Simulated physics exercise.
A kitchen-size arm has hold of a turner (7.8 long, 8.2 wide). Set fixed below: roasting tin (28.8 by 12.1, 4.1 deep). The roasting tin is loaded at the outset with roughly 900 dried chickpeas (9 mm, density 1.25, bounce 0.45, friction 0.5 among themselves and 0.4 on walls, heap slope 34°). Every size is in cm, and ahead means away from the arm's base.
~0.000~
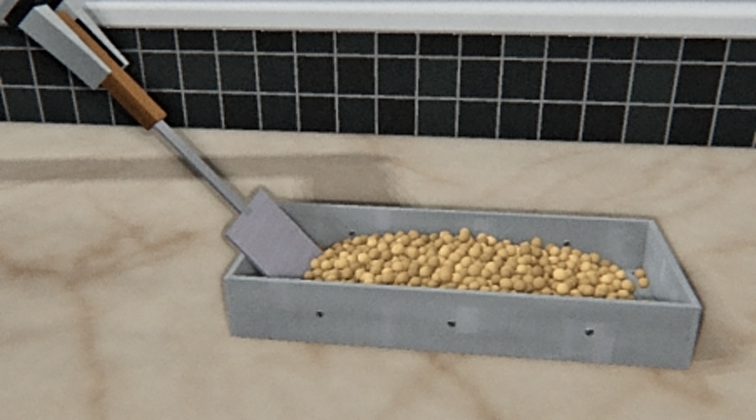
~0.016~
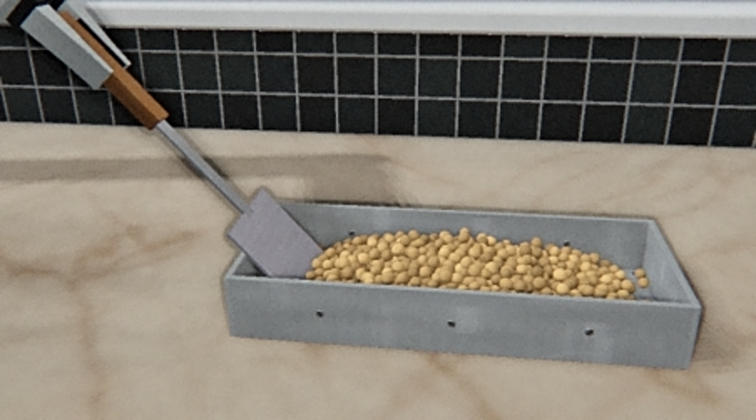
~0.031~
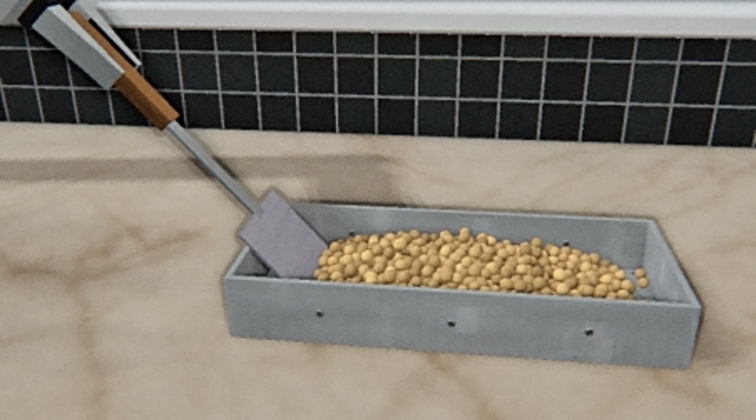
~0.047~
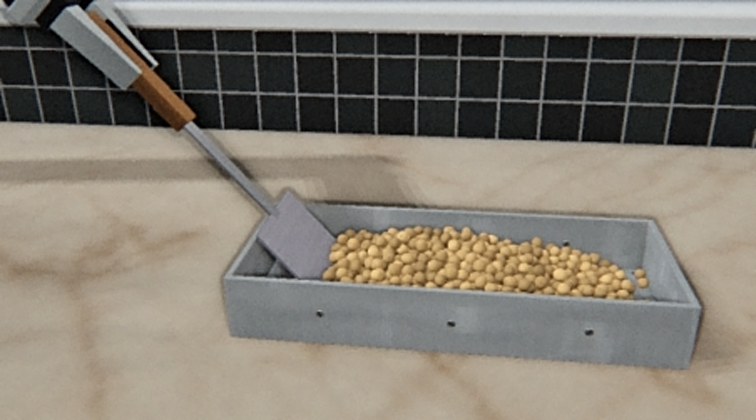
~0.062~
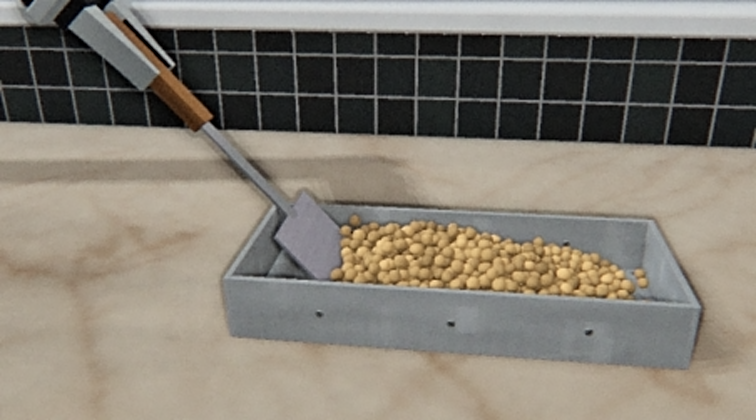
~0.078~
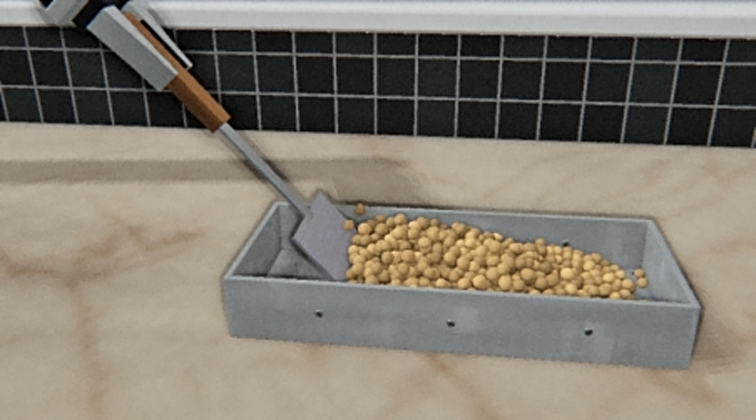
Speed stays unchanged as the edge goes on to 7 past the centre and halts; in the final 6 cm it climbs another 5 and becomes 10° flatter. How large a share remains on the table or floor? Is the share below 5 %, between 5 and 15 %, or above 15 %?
Above 15 %.
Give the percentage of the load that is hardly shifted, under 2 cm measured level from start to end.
That share is around 15 per cent.
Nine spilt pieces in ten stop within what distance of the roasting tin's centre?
Roughly 45 cm.
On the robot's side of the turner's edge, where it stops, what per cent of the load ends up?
I'd put it at around 30 in a hundred.
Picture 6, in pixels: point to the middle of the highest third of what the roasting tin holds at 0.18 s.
Around (500, 239).
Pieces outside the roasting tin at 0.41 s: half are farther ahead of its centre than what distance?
It's close to 20 cm ahead of the centre.
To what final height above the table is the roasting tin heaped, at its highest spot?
It reaches around 4.5 cm.
By 0.13 s, sloping 48°, highest piece 8 above the table; 900 in the roasting tin.
By 0.18 s, sloping 44°, highest piece 8 above the table; 897 in the roasting tin, 3 on the blade or in flight.
By 0.41 s, sloping 38°, highest piece 6 above the table; 668 in the roasting tin, 220 on the table or floor, 12 on the blade or in flight.
By 1.46 s, sloping 38°, highest piece 4 above the table; 666 in the roasting tin, 234 on the table or floor.
Final count, 666 in the roasting tin, 234 on the table or floor. That is 26 % on the table or floor.
